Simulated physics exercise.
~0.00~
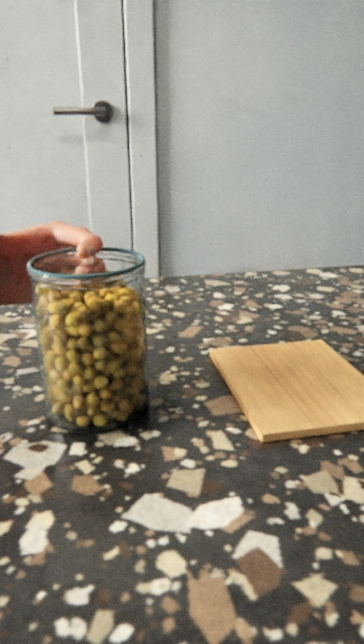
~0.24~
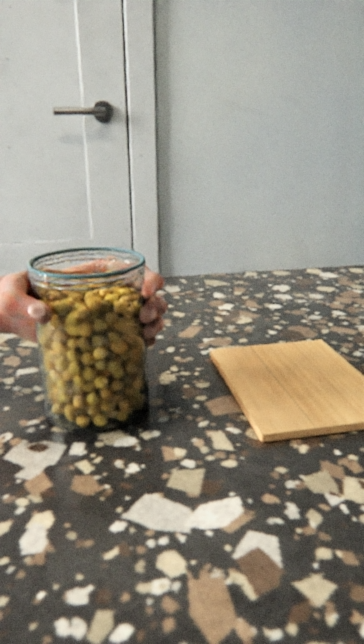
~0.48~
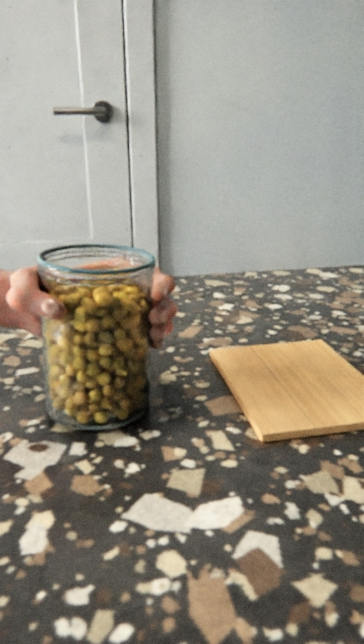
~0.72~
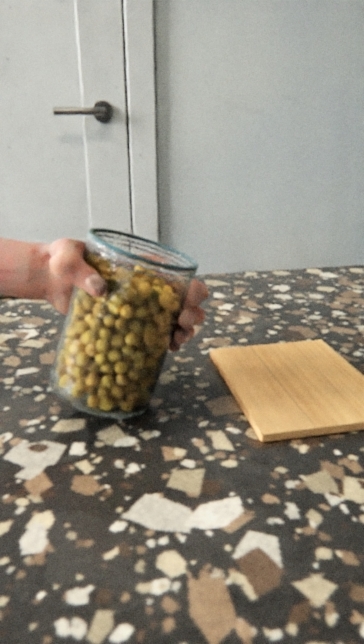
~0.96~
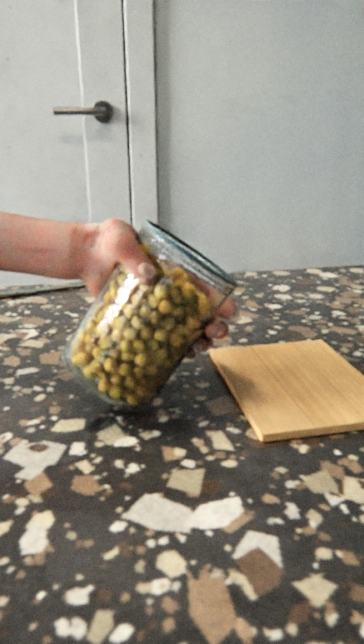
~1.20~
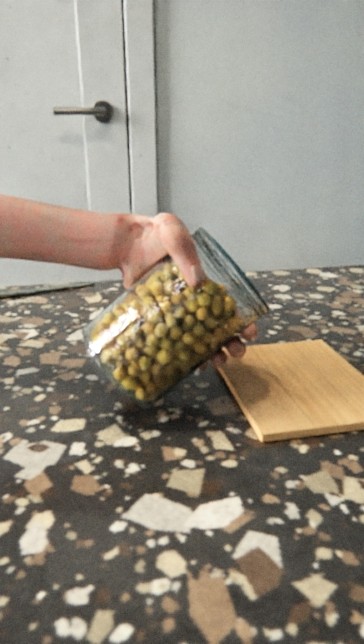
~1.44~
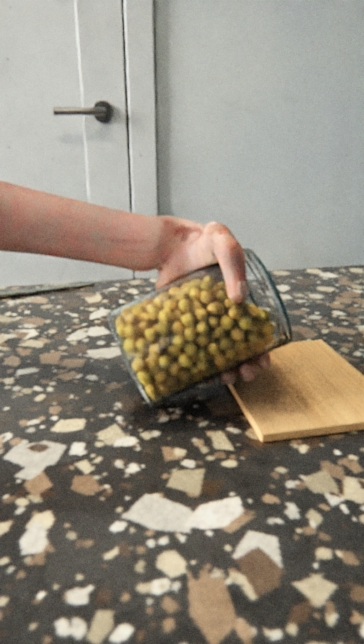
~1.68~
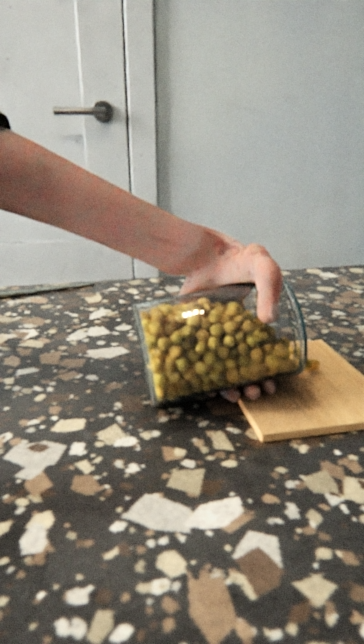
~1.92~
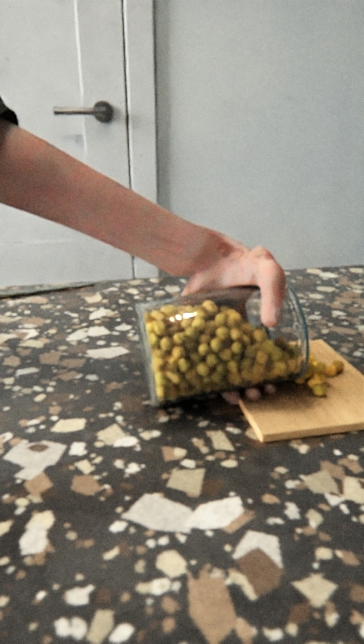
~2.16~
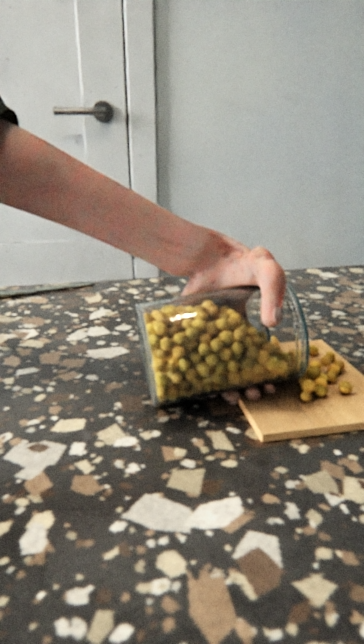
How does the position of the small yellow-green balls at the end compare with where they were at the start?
At the start they were all on the left side of the view, filling the upright jar. By the end they had shifted to the right, with most still inside the tipped jar and a few out on the wooden block.
